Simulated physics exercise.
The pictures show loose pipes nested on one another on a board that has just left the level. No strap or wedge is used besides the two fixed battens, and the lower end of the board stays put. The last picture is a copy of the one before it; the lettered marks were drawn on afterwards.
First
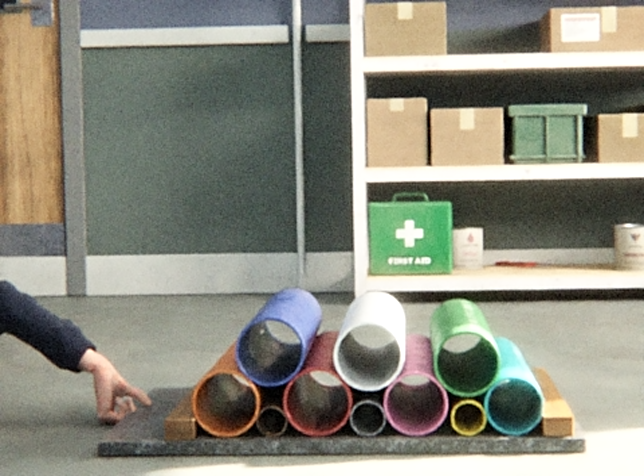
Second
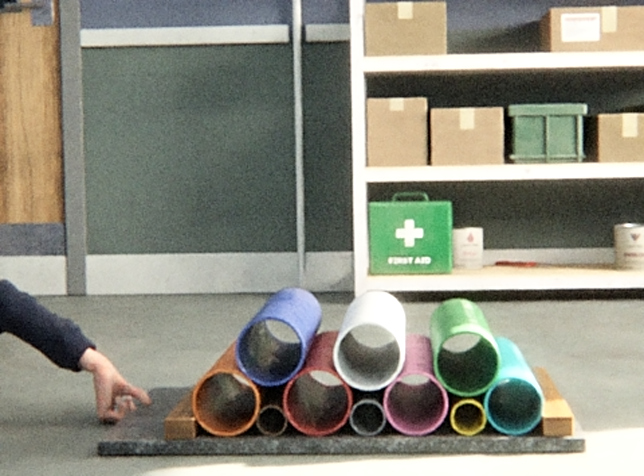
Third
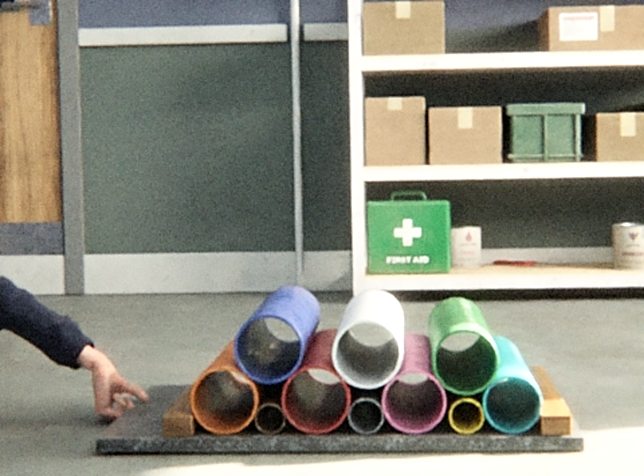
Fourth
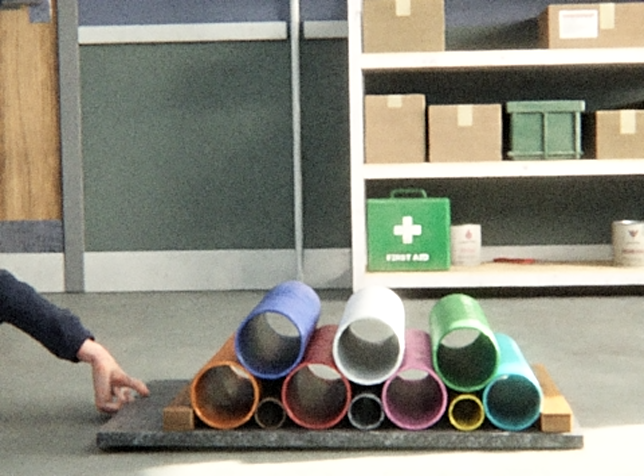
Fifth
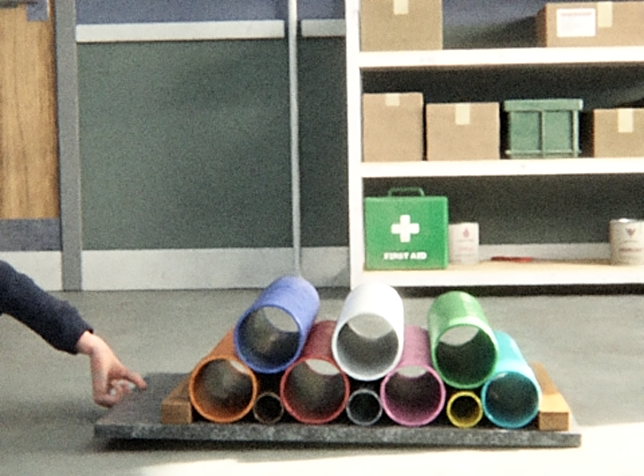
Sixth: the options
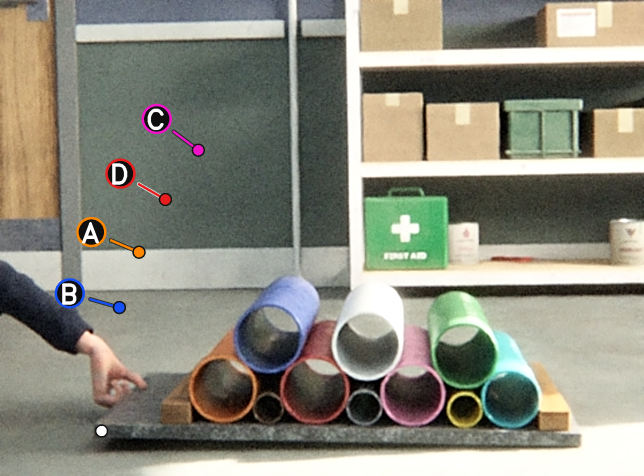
Colourful pipes nested in a stack on a dark board, barely shifting as a hand at the left slightly raises that end.
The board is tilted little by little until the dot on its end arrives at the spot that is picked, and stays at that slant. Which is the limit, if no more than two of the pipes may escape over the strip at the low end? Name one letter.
The answer is mark C.
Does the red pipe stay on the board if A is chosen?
The red pipe: Yes.
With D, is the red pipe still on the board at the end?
Yes, with D.
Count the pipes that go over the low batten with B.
With B, none.
On the marked copy, A at (139, 252); B at (119, 307); C at (199, 150); D at (165, 200); the white dot at (102, 431).
Taking C. A third of the way, board at 20°.
Two thirds of the way, board at 38°.
When it is over, board at 38°, none over the low batten.
As for the rest, A none over the low batten; B none over the low batten; D none over the low batten.
